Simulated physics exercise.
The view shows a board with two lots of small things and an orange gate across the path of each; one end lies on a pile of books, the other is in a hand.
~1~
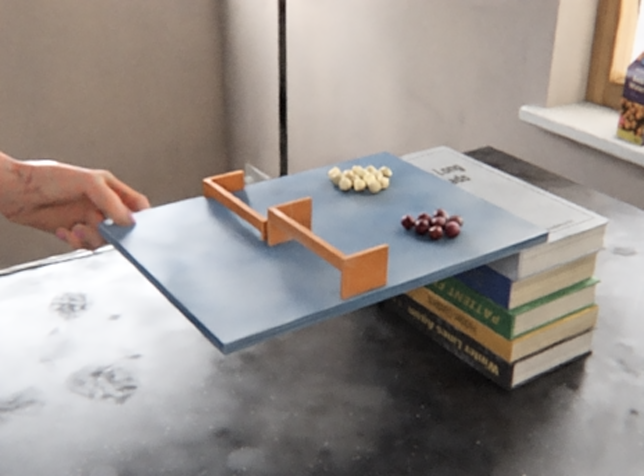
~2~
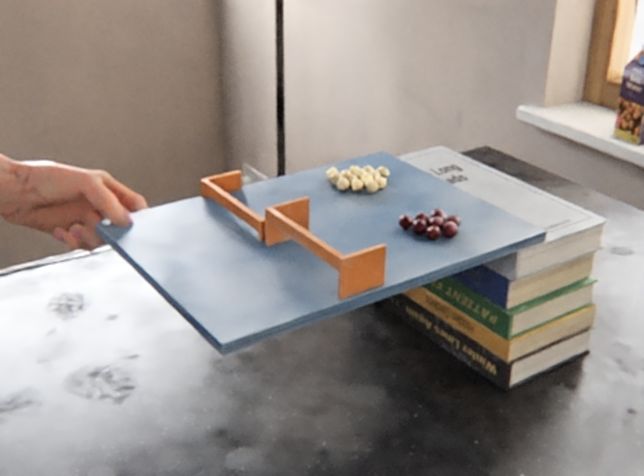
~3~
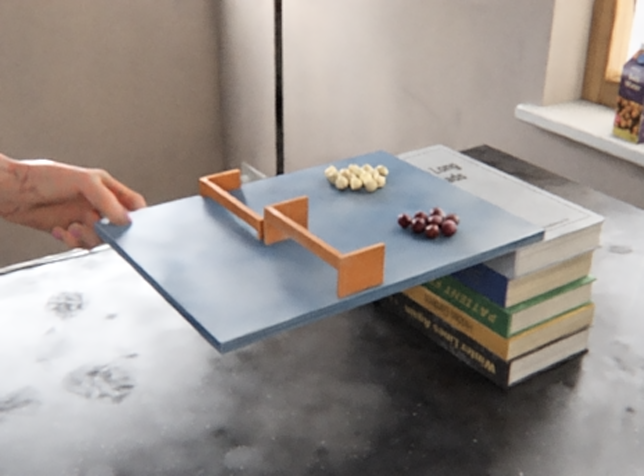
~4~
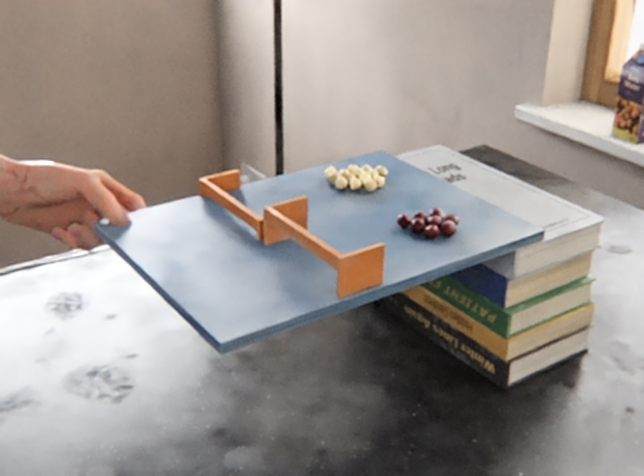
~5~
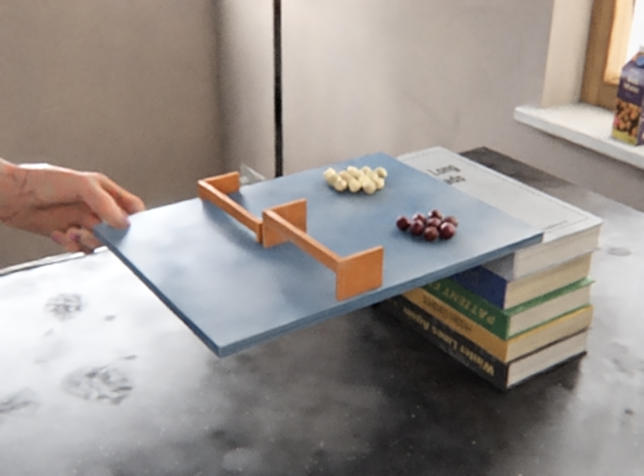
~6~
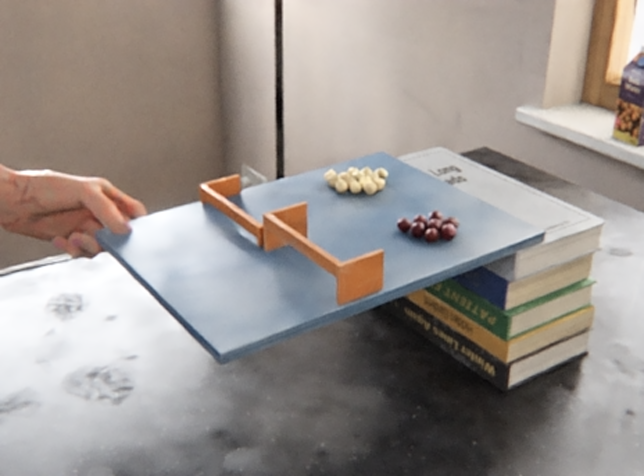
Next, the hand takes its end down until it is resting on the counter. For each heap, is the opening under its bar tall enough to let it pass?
At the end, looks like the front portion has enough room. Looks like the back portion is too bulky.
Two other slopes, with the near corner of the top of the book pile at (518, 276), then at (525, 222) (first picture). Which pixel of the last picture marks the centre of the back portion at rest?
The middle should sit around (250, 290) in the first case and around (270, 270) in the second.
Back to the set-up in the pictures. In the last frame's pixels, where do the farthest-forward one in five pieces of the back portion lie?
Near (258, 293).
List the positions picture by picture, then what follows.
In the first frame, held end of the board near (229, 341), level; book pile near (476, 206), nearly half as high as the board is long; front portion near (438, 225), a few dried cherries; back portion near (362, 176), a few macadamia nuts; front gate near (306, 238), its slot higher than a piece; back gate near (234, 205), its slot lower than a piece.
In the second frame, held end of the board near (227, 341), level; back portion near (360, 176).
In the third frame, held end of the board near (226, 340), level; front portion near (435, 223).
In the fourth frame, held end of the board near (226, 340), level; back portion near (358, 175).
In the fifth frame, held end of the board near (225, 344), level; front portion near (434, 226).
In the sixth frame, held end of the board near (226, 350), down by 1°; book pile near (472, 206); front portion near (434, 227), not moving; back portion near (359, 178), not moving; front gate near (302, 245); back gate near (230, 210).
Then, 0.59 s on from there, board sloping at 13°; front portion where it was; back portion where it was.
Then, 1.22 s on from there, board sloping at 25°; front portion the whole lot past its gate; back portion has reached its gate.
Then, 1.96 s on from there, board resting at 30°; front portion the whole lot past its gate; back portion has reached its gate.
In the end, board resting at 30°; front portion the whole lot past its gate; back portion gathered behind its gate.
